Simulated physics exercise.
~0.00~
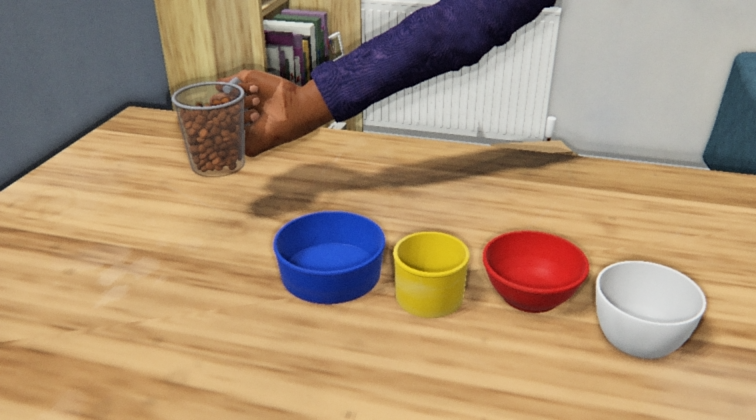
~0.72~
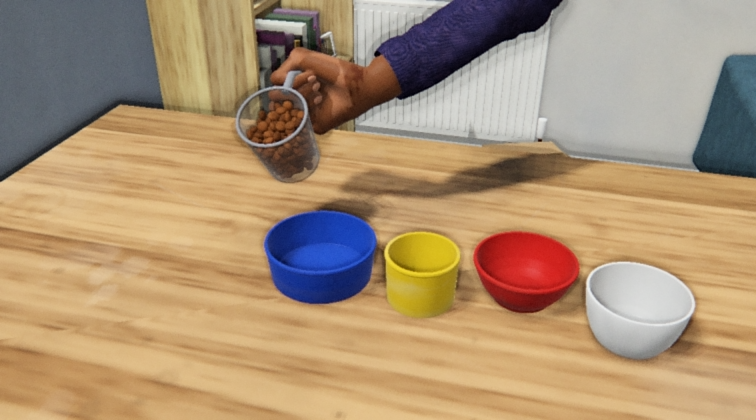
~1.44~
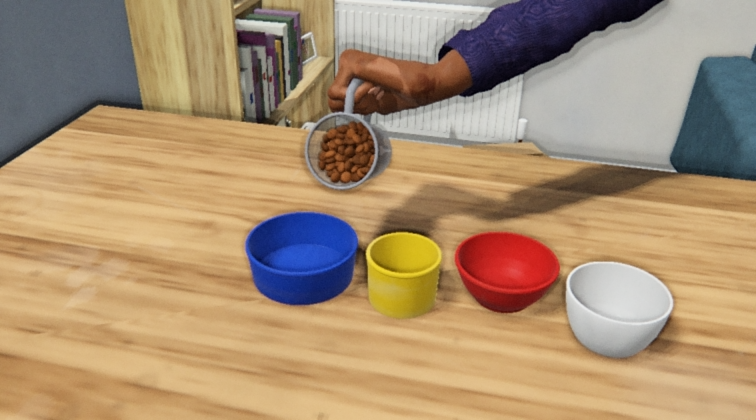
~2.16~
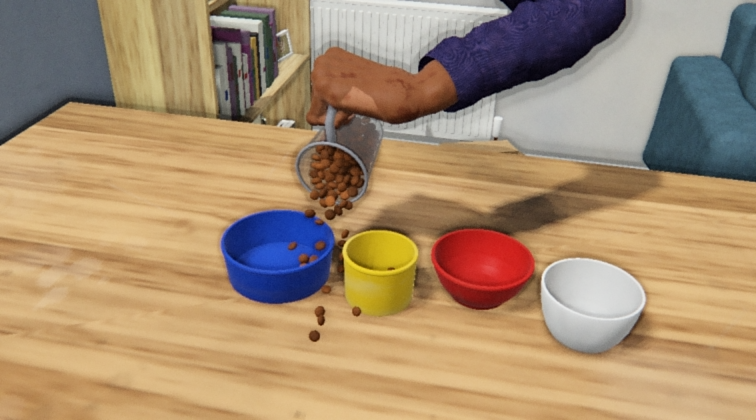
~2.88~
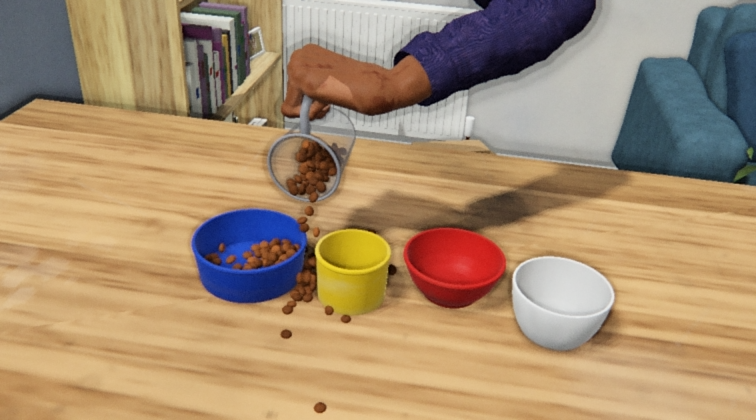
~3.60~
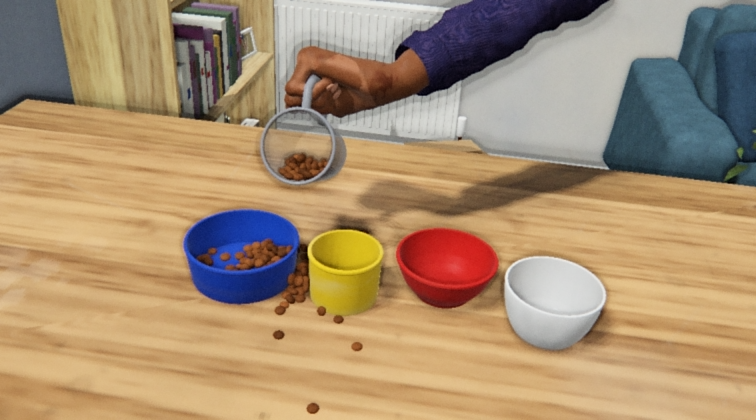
We see a hand in a purple sleeve move a clear cup of brown kibble right and tip it, spilling pieces into the blue dish and onto the table beside the yellow dish, before tilting it partly back with some kibble still inside.
